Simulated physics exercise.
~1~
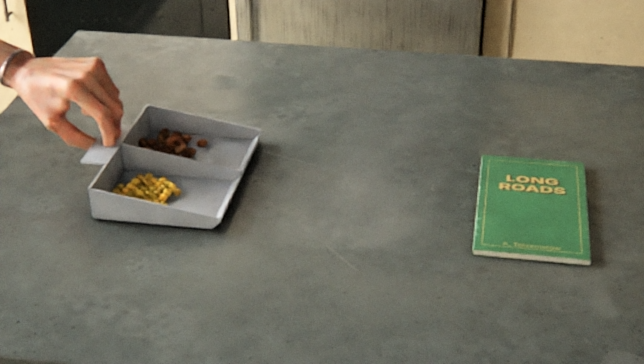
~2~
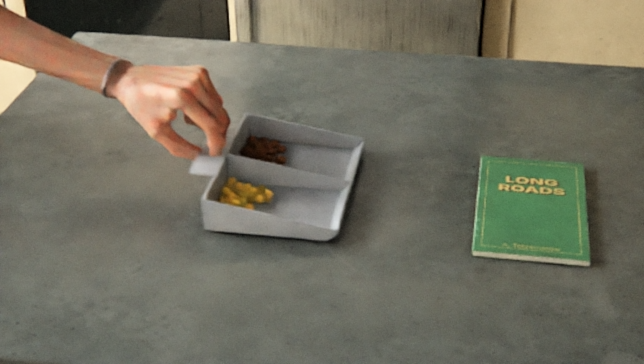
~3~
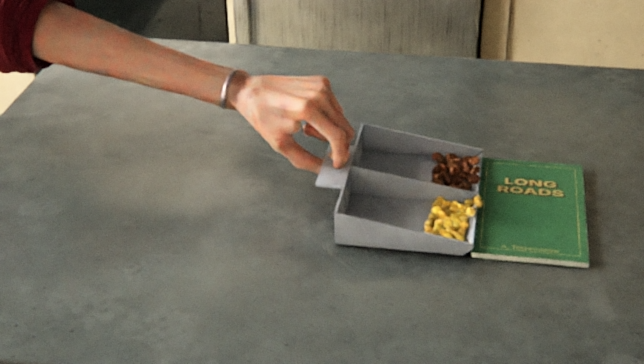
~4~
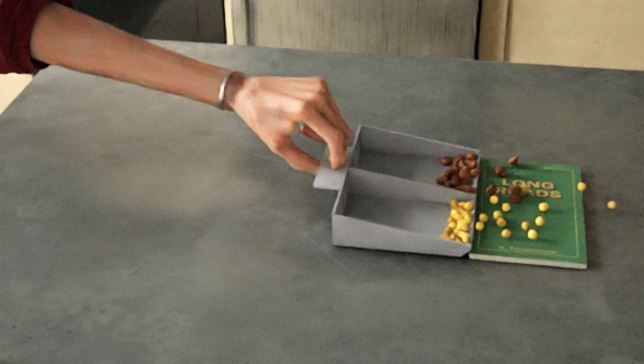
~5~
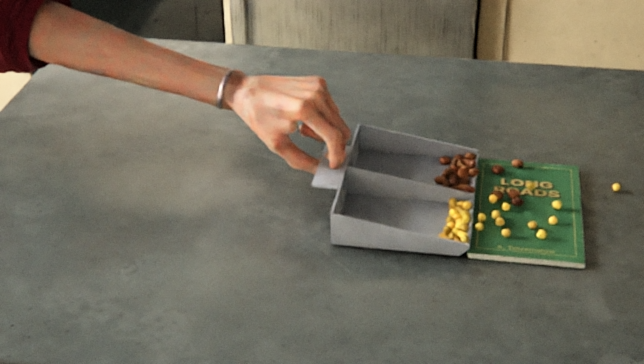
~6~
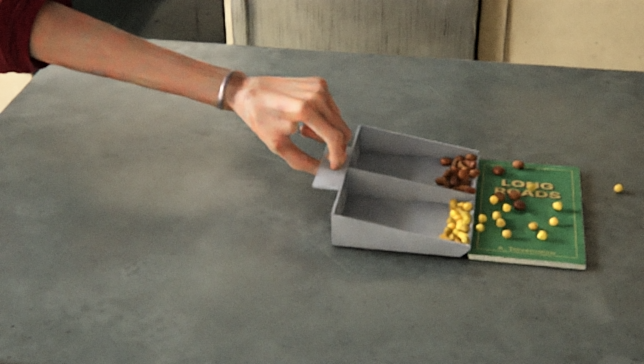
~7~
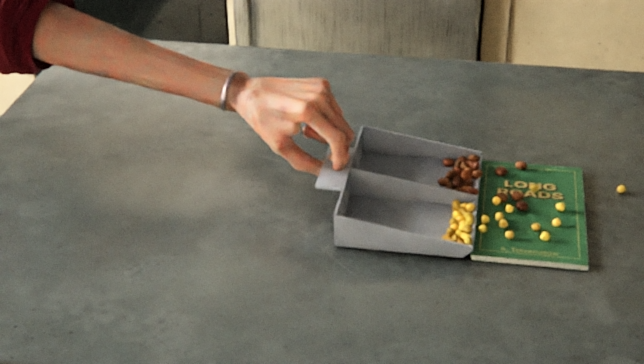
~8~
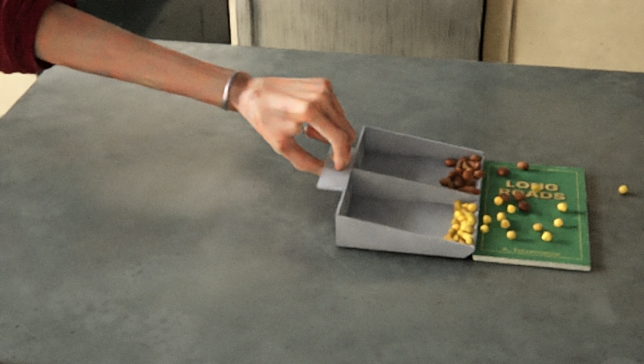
A hand with a silvery bracelet and a dark red sleeve pushes a grey two-part tray by its tab across a dark grey counter, seen from above at a slight sway. Small yellow pieces lie in the near part and brown ones in the far part, while a green book titled Long Roads rests at right. The tray slides right until it stops against the book, and both lots bunch at its front. Some yellow and brown pieces then spill onto the cover, one yellow piece landing beyond it. The rest stay in the tray, the hand still holding the tab.
